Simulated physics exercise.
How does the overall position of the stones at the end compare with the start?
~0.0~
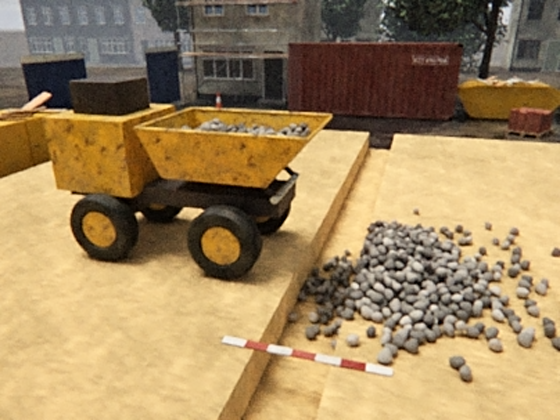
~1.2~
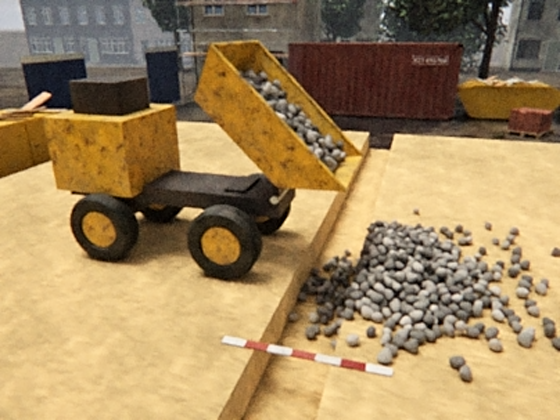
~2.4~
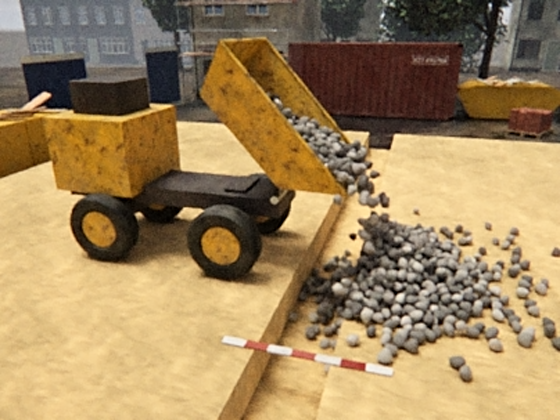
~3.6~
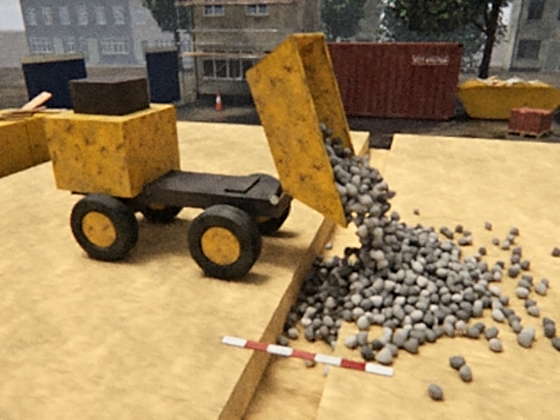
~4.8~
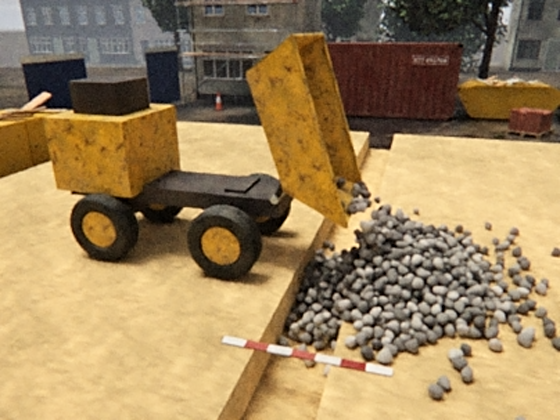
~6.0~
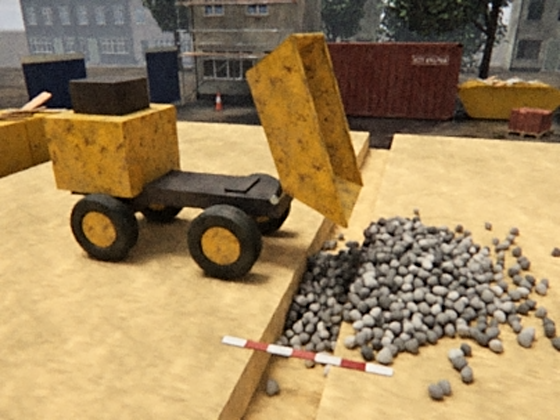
At the start, some stones are up in the skip while the rest lie in a heap on the right. By the end they are all on the ground, so the stones as a whole sit lower and farther to the right.
